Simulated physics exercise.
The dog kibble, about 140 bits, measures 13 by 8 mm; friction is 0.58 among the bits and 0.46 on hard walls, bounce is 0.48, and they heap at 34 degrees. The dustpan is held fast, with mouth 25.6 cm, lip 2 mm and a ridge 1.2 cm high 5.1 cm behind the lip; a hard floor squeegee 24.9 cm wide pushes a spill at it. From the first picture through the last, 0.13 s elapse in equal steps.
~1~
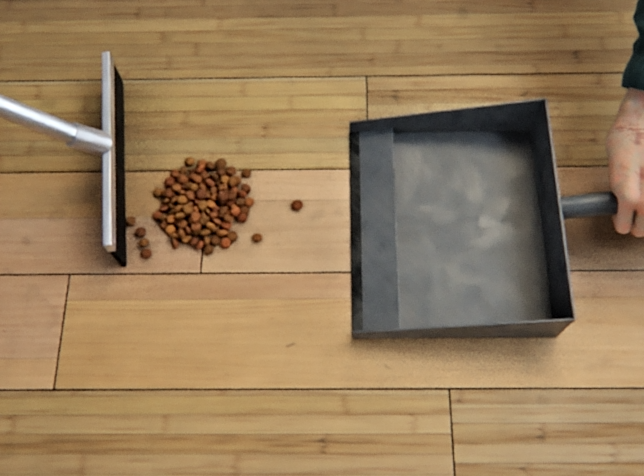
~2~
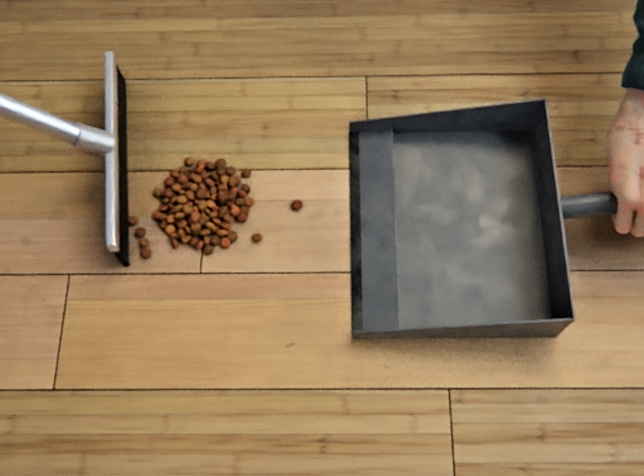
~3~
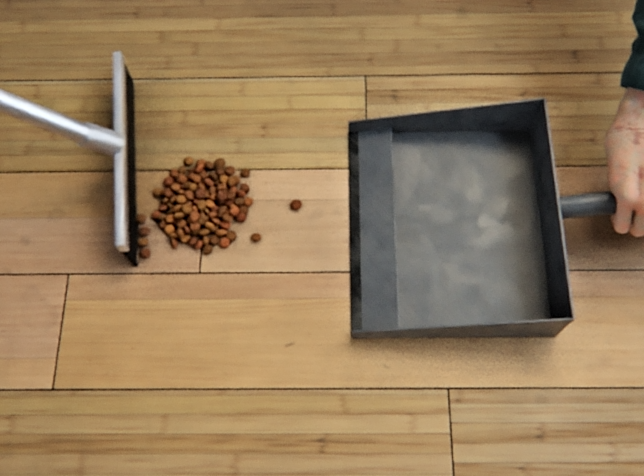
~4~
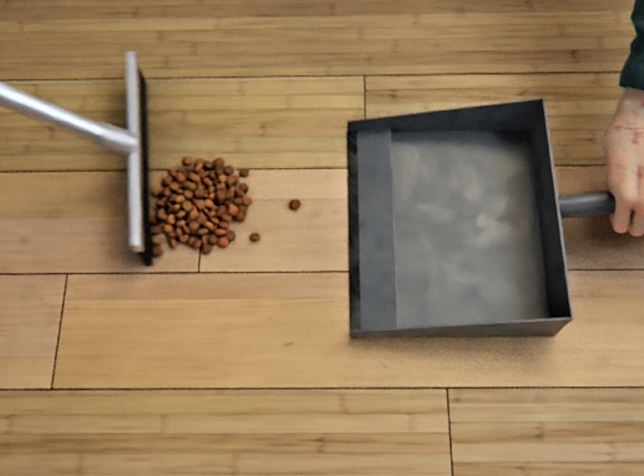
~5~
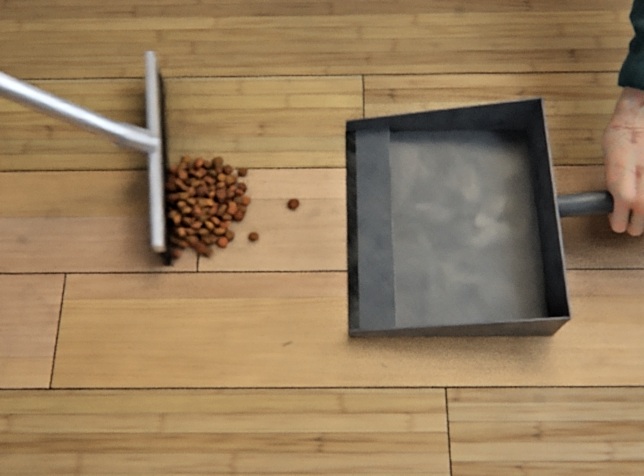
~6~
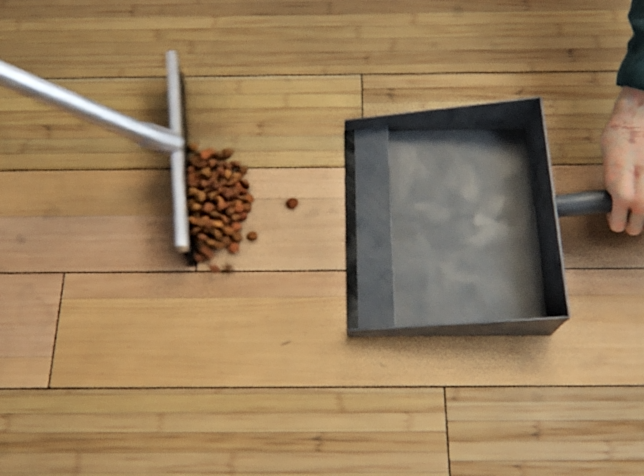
At first, a squeegee with a dark blade stands left of a small heap of brown kibble on a wooden floor, while a hand at right holds a gray dustpan. The squeegee slides a short way right, meets the stray bits, then presses into the heap, bunching and nudging it rightward.
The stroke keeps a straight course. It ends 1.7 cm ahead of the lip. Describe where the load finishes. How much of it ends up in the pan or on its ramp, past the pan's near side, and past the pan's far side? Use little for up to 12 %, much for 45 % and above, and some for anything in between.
Pan: Much; near side: Little; far side: Little.
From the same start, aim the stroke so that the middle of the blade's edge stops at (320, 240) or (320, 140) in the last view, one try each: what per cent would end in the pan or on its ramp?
I'd expect around 45 percent, then around 55 percent.
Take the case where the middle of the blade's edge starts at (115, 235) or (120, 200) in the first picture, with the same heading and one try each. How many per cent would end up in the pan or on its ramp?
Some 45 and 50 per cent.
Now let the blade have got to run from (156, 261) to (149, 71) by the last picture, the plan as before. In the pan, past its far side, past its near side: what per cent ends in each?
Final per cent - pan 30, far 0, near 0.
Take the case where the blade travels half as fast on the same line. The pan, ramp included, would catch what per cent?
Then about 40 per cent.
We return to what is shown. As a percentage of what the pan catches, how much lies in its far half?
About 70 per cent.
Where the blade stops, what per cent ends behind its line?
Roughly 0 per cent of it.
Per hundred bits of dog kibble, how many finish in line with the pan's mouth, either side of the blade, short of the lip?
35 %.
Then, 0.10 s after the last picture, middle of the blade 9 cm from the lip; 0 % over the lip, far side 5 %, near side 0 %.
Then, 0.16 s after the last picture, middle of the blade 4 cm from the lip; 5 % over the lip, far side 5 %, near side 0 %.
Then, 0.36 s after the last picture, middle of the blade 3 cm from the lip; 55 % over the lip, far side 5 %, near side 0 %.
In the end, pan 55 %, near side 0 %, far side 5 %, in front of the lip or behind the blade 35 %.
